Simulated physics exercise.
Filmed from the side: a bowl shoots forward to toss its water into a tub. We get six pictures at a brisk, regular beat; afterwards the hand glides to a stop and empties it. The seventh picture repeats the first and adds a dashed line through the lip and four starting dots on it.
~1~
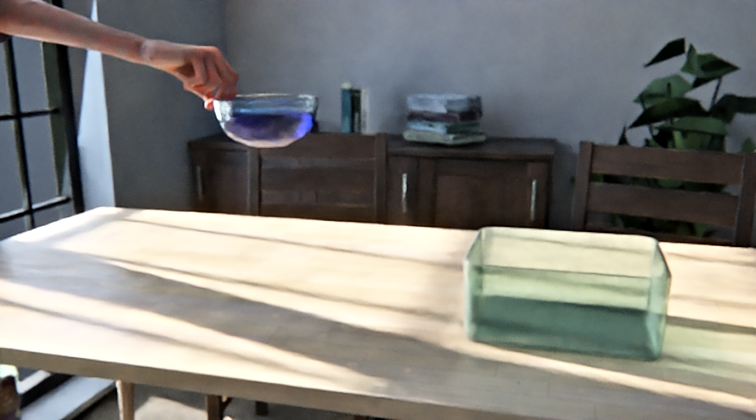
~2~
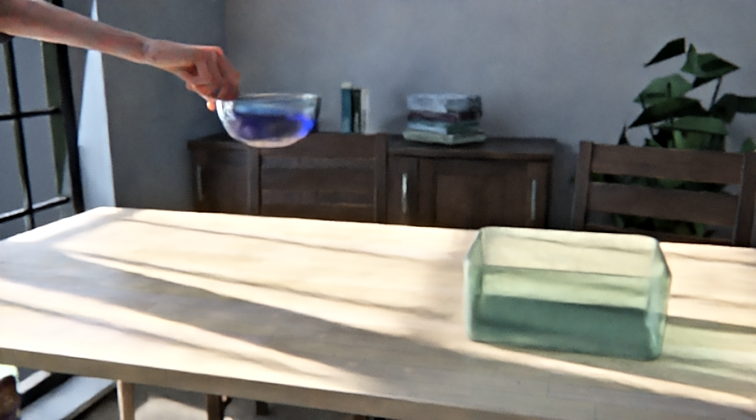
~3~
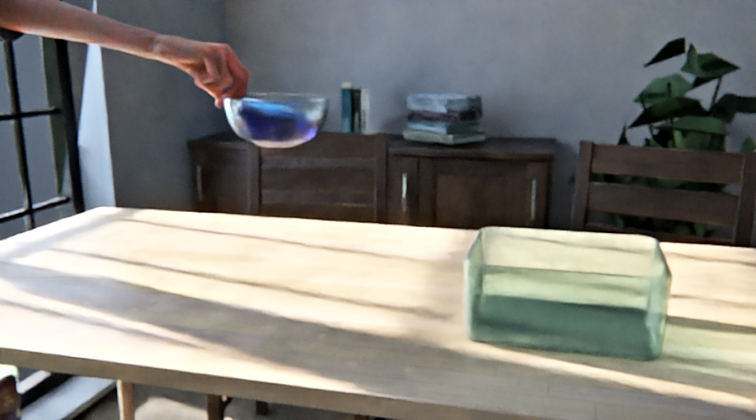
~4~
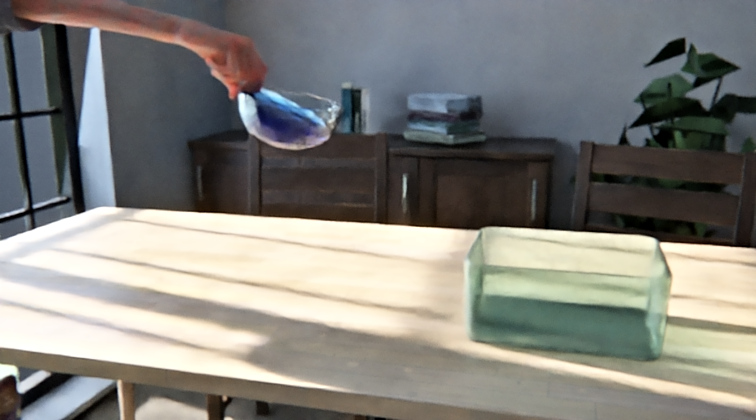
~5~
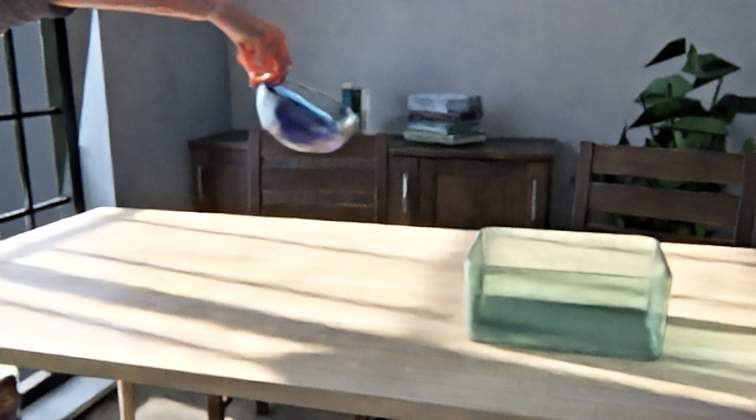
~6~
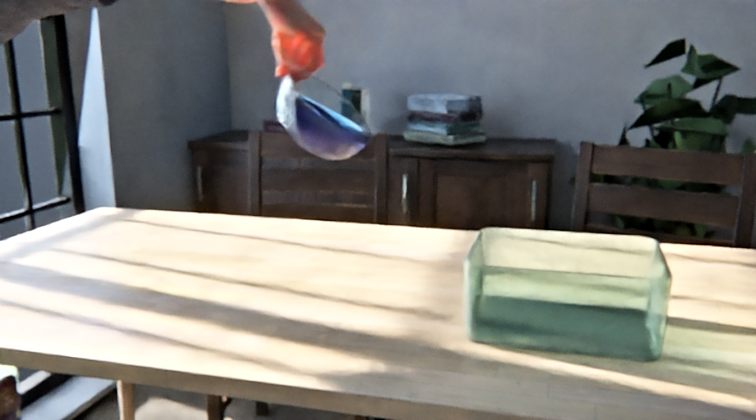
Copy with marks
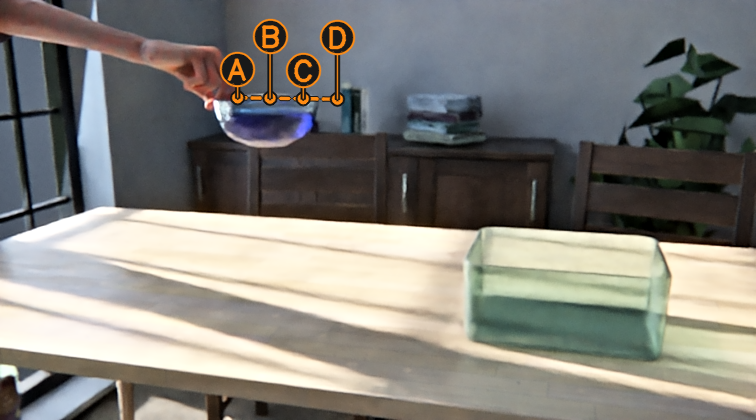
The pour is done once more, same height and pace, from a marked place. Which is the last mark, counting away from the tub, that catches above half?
Spot D just does it.
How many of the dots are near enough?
One.
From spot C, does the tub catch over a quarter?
No, it does not.
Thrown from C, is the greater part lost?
Yes.
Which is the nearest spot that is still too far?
Spot C.
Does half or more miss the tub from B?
Yes, it does.
On the marked copy, A at (237, 97); B at (270, 98); C at (303, 98); D at (337, 99).
Choosing A, about 0 % lands in the tub, 100 % falls short.
Choosing B, about 0 % lands in the tub, 99 % falls short.
Choosing C, about 14 % lands in the tub, 82 % falls short and 4 % goes beside or beyond.
Choosing D, about 62 % lands in the tub, 28 % falls short and 9 % goes beside or beyond.
